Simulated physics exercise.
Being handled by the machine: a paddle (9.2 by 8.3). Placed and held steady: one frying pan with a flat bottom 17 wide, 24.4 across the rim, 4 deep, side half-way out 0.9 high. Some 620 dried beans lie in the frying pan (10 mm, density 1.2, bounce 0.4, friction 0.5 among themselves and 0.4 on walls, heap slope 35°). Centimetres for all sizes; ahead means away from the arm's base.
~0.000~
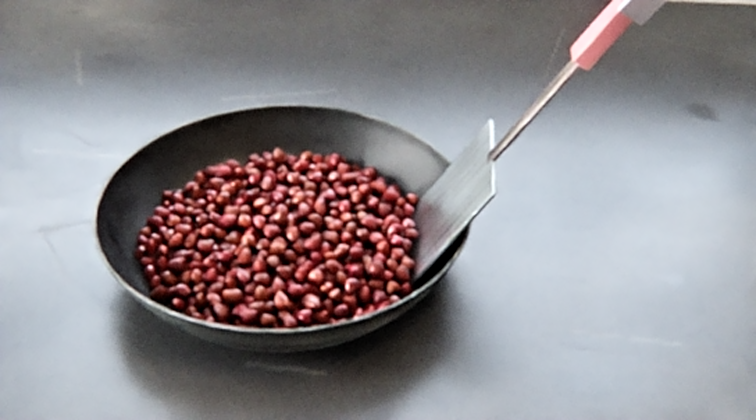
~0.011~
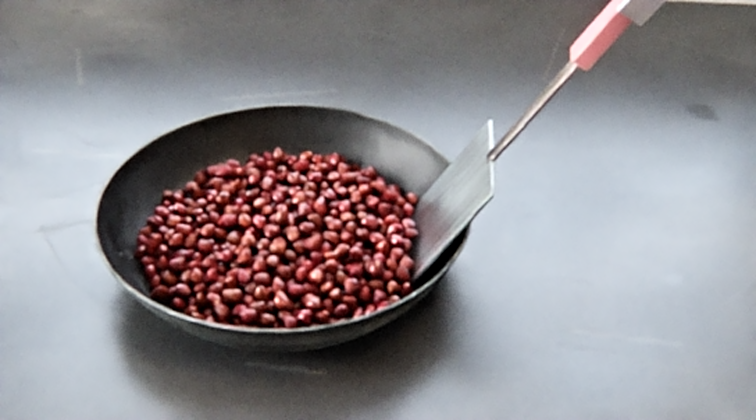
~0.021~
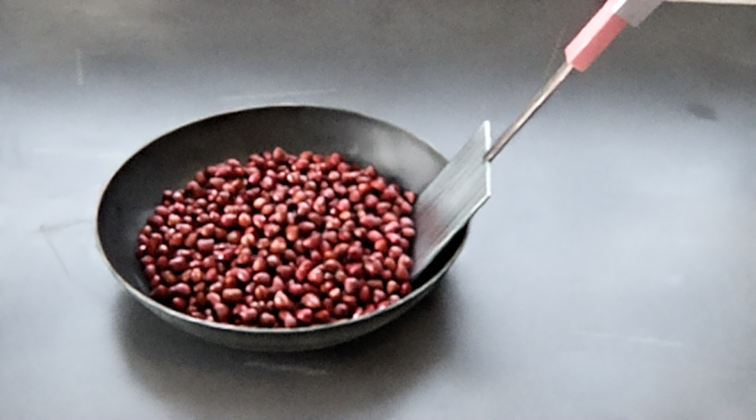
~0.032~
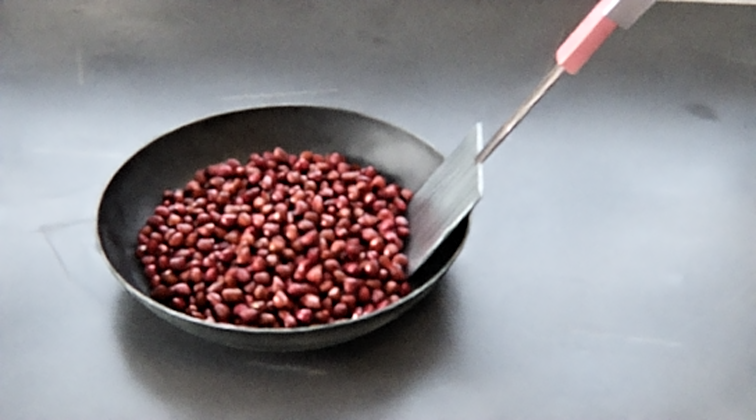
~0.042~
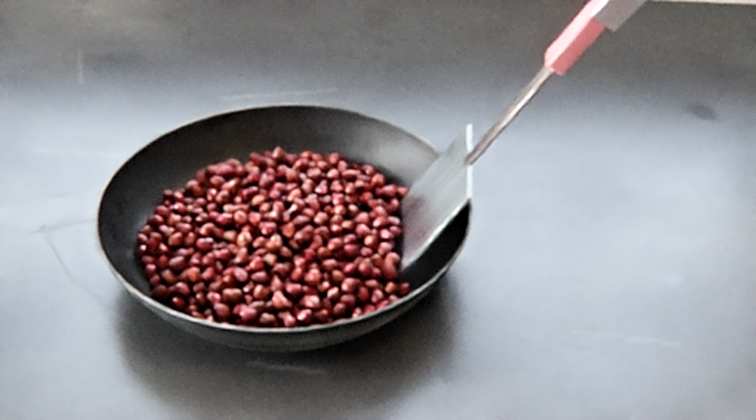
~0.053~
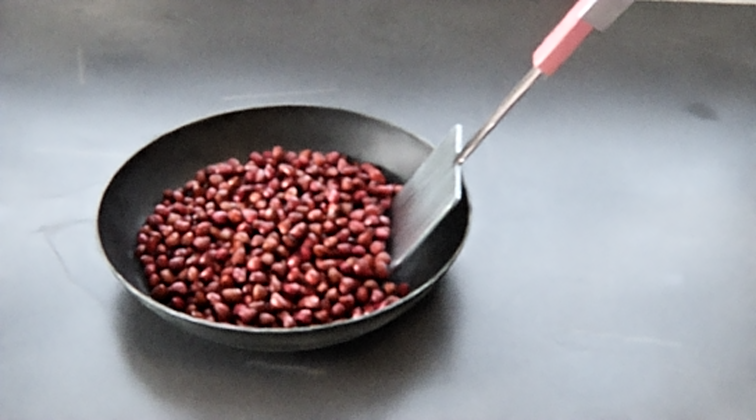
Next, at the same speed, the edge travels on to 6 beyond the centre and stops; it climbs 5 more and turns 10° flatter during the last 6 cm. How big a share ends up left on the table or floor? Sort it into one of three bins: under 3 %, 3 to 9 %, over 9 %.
Bin: 3 to 9 %.
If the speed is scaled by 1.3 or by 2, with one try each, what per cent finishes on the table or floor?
Roughly 10 percent for the first try, 10 percent for the second.
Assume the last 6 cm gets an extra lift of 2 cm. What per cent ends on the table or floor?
It comes to around 5 percent.
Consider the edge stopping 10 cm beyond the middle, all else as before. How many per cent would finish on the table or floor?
Changed stop: Approx. 25 %.
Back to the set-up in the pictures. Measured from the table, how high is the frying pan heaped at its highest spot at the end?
5.0 cm.
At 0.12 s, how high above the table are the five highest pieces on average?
4 cm or so.
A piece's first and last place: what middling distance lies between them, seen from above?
I'd estimate close to 3 centimetres.
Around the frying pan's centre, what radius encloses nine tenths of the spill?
That's near 25 cm.
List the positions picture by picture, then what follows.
The first frame shows paddle top edge at (493, 156), sloping 57°; upper third of the load around (283, 230), from x 140 to 415, top at y 160; 620 in the frying pan.
The second frame shows paddle top edge at (493, 156), sloping 57°; upper third of the load around (283, 230), from x 140 to 410, top at y 155.
The third frame shows paddle top edge at (489, 157), sloping 57°; upper third of the load around (285, 226), from x 140 to 410, top at y 155.
The fourth frame shows paddle top edge at (480, 158), sloping 57°; upper third of the load around (288, 227), from x 140 to 410, top at y 155.
The fifth frame shows paddle top edge at (470, 160), sloping 57°; upper third of the load around (293, 225), from x 140 to 410, top at y 155.
The sixth frame shows paddle top edge at (459, 160), sloping 57°; upper third of the load around (286, 224), from x 140 to 410, top at y 155; 620 in the frying pan.
By 0.12 s, sloping 57°, highest piece 4 above the table; 620 in the frying pan.
By 0.19 s, sloping 53°, highest piece 5 above the table; 620 in the frying pan.
By 0.42 s, sloping 47°, highest piece 5 above the table; 590 in the frying pan, 25 on the table or floor, 5 on the blade or in flight.
By 1.47 s, sloping 47°, highest piece 5 above the table; 590 in the frying pan, 30 on the table or floor.
Final count, 590 in the frying pan, 30 on the table or floor. That is 5 % on the table or floor.
